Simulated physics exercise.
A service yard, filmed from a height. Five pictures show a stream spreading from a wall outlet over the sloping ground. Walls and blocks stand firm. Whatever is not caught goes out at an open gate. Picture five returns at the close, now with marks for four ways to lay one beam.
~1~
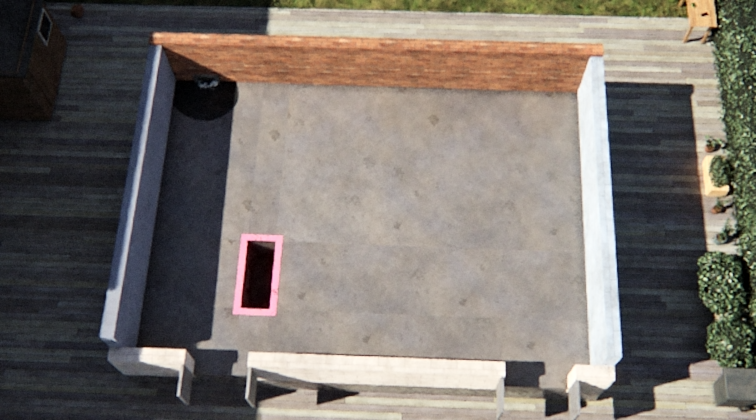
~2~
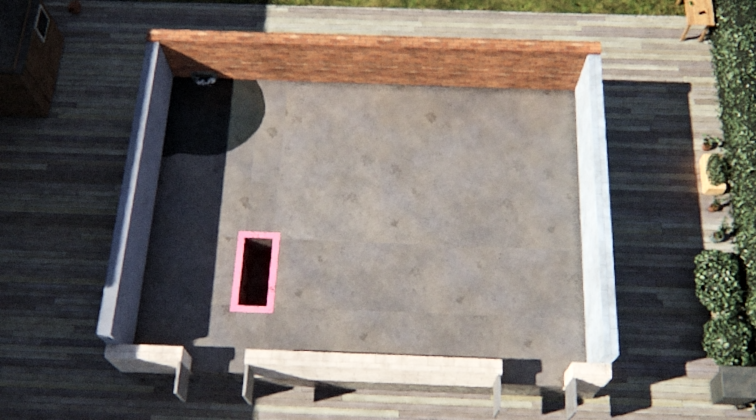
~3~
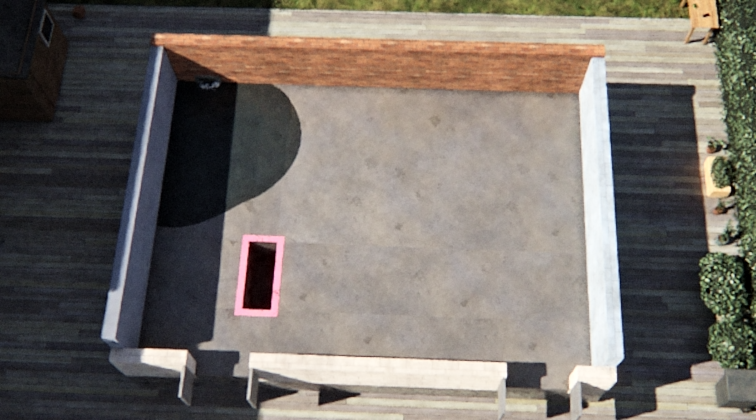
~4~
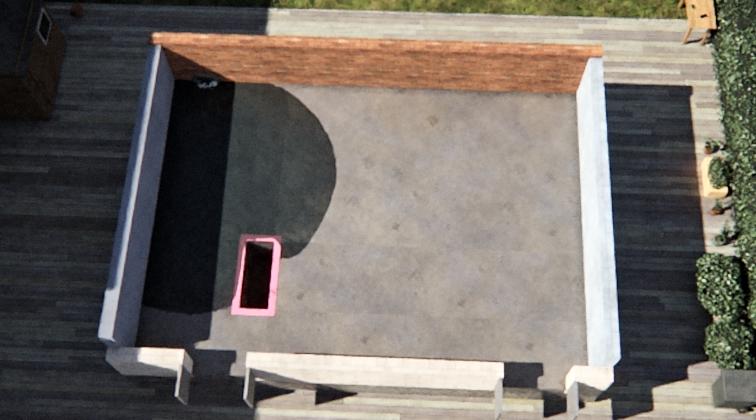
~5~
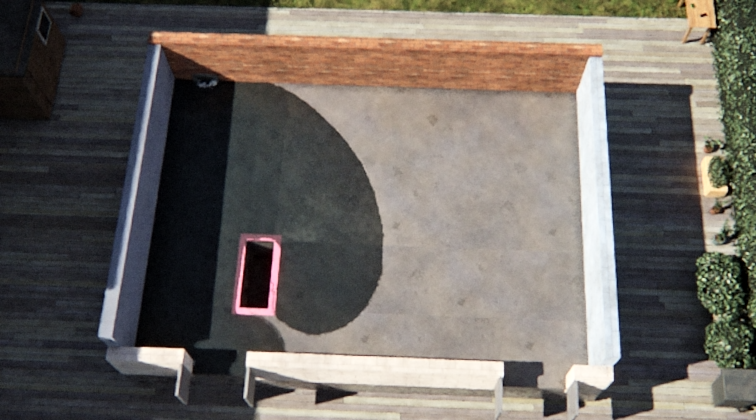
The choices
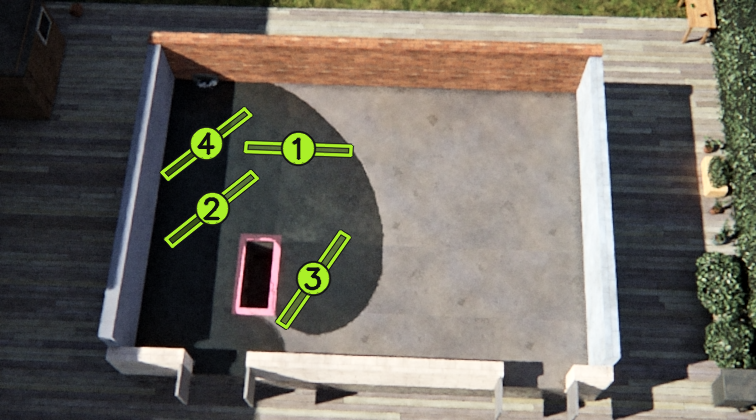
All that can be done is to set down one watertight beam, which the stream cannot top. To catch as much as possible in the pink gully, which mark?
Choose 3.
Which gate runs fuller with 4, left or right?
More leaves on the right.
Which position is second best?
Here it is position 1.
On the marked copy, 1 from (245, 147) to (350, 150); 2 from (169, 242) to (254, 175); 3 from (282, 324) to (344, 234); 4 from (165, 175) to (247, 112).
If 1 is chosen, about 33 % of the stream runs into the pink gully, about 65 % out by the gates.
If 2 is chosen, about 8 % of the stream runs into the pink gully, about 90 % out by the gates.
If 3 is chosen, about 49 % of the stream runs into the pink gully, about 49 % out by the gates.
If 4 is chosen, about 9 % of the stream runs into the pink gully, about 88 % out by the gates.
